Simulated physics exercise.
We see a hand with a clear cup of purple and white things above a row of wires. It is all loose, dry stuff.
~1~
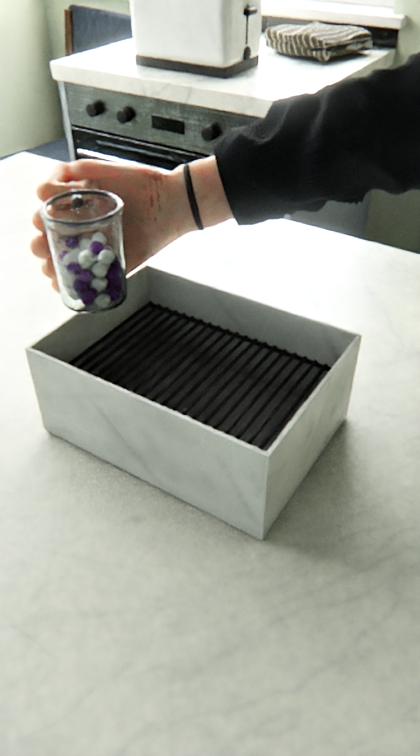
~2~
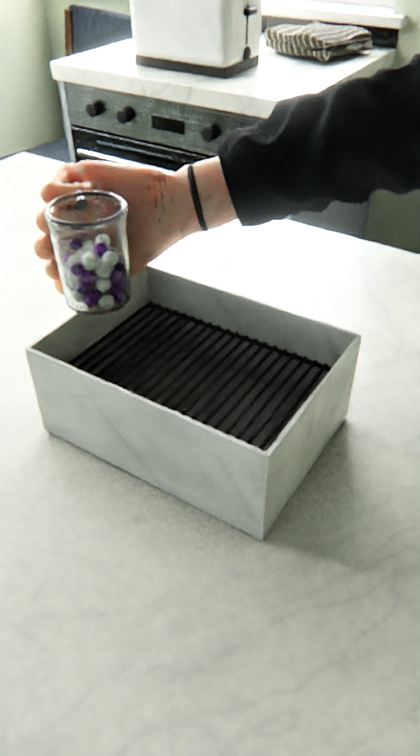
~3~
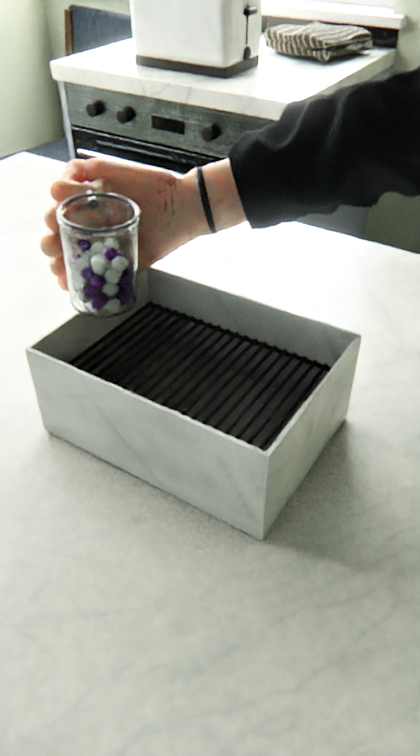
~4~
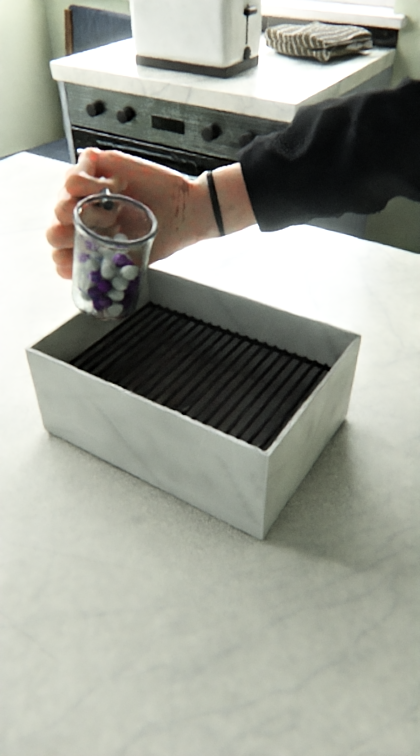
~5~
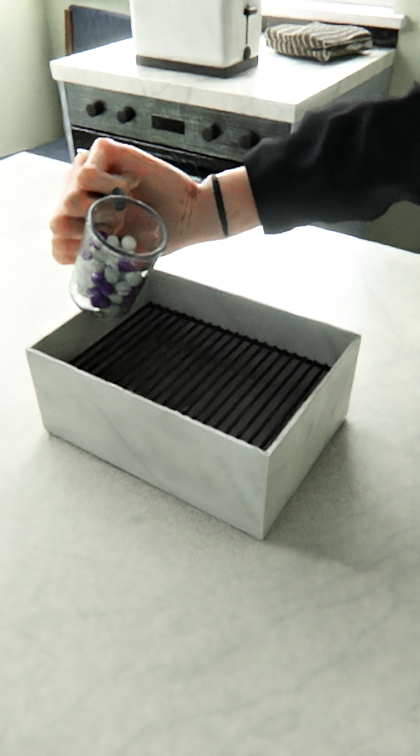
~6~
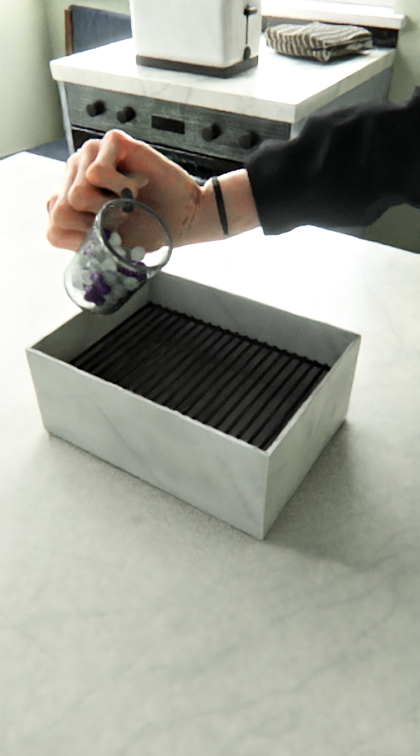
We see a hand holding a clear glass cup of purple and white balls above a box with a dark ridged rack inside; the hand shifts slightly right, then steadily tilts the cup over toward the right.
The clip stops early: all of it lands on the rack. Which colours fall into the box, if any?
The purple ones rest on the wires and the white ones rest on the wires.
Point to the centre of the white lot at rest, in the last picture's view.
At about (198, 372).
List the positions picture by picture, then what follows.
Cup (89, 253), upright; rack (286, 416), 22 wires across; purple marbles (90, 275), wider than the gaps; white clay pellets (88, 262), wider than the gaps, in the first frame.
Cup (93, 255), upright; white ones (92, 263), in the second frame.
Cup (101, 258), tipped 5°; purple ones (112, 264), in the third frame.
Cup (110, 261), tipped 16°; white ones (106, 266), in the fourth frame.
Cup (114, 262), tipped 28°; purple ones (121, 268), in the fifth frame.
Cup (114, 262), tipped 40°; rack (286, 416); purple ones (119, 267); white ones (101, 275), in the sixth frame.
Then, 0.39 s later than the last frame, purple ones, every one in the cup; white ones, every one in the cup.
Then, 0.81 s later than the last frame, purple ones, every one in the cup; white ones, every one in the cup.
Then, 1.31 s later than the last frame, purple ones, every one on or over the wires; white ones, every one on or over the wires.
When it is over, purple ones, every one on the wires, not one under the rack; white ones, every one on the wires, not one under the rack.
